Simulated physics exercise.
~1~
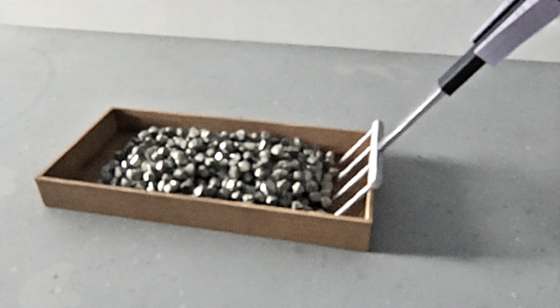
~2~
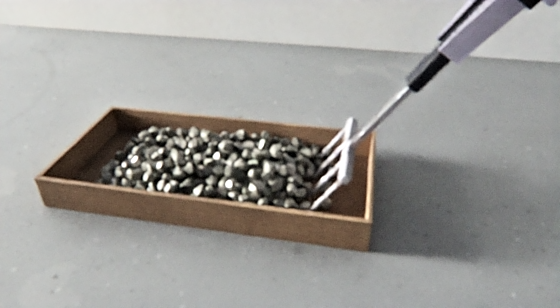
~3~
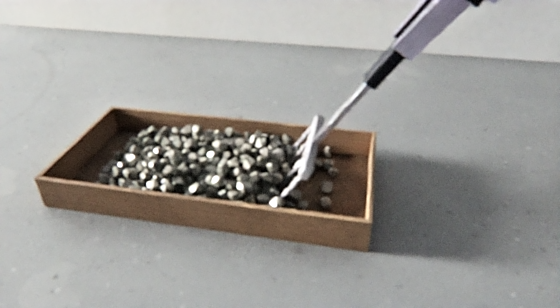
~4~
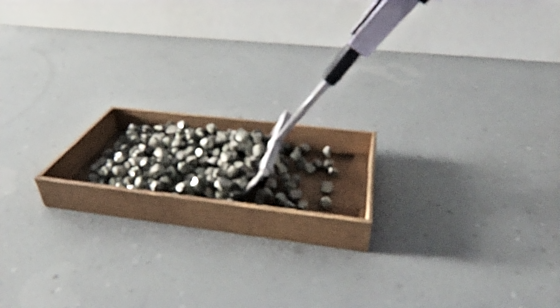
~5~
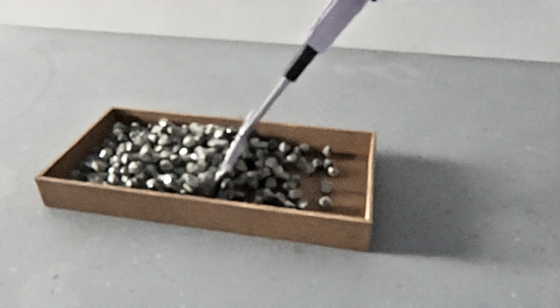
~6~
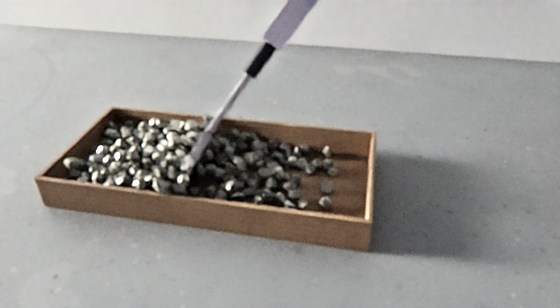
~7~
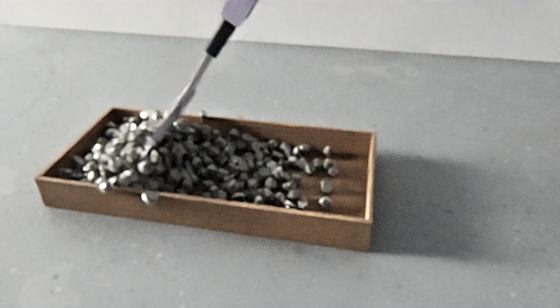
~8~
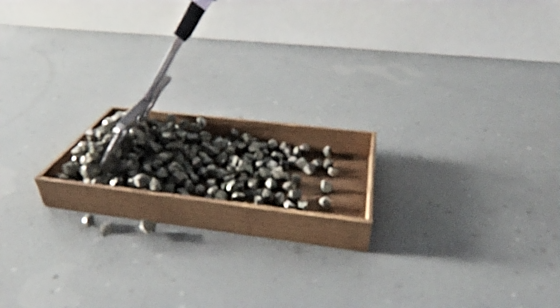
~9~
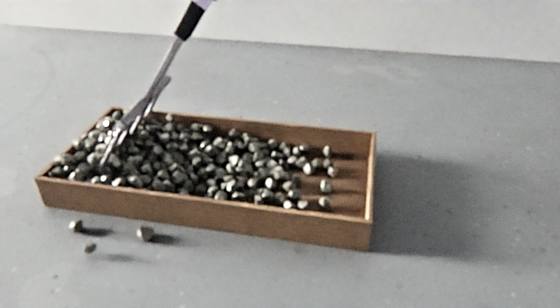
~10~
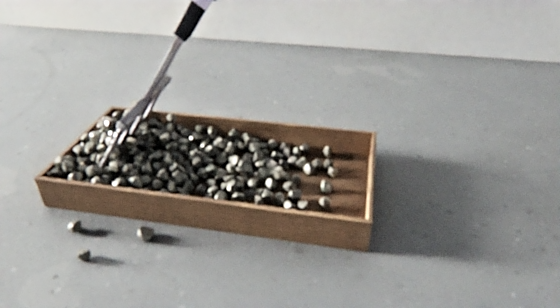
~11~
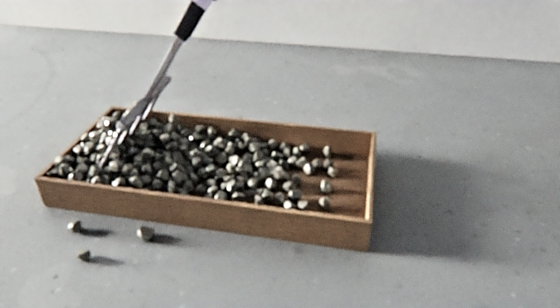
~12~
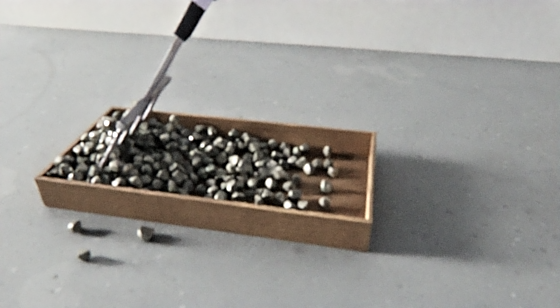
A rake on a mechanical arm dragged through dark pebbles in a shallow brown tray, moving from right to left and heaping them toward the left end, where three spilled over the front edge onto the grey table before the rake stopped among the rest.
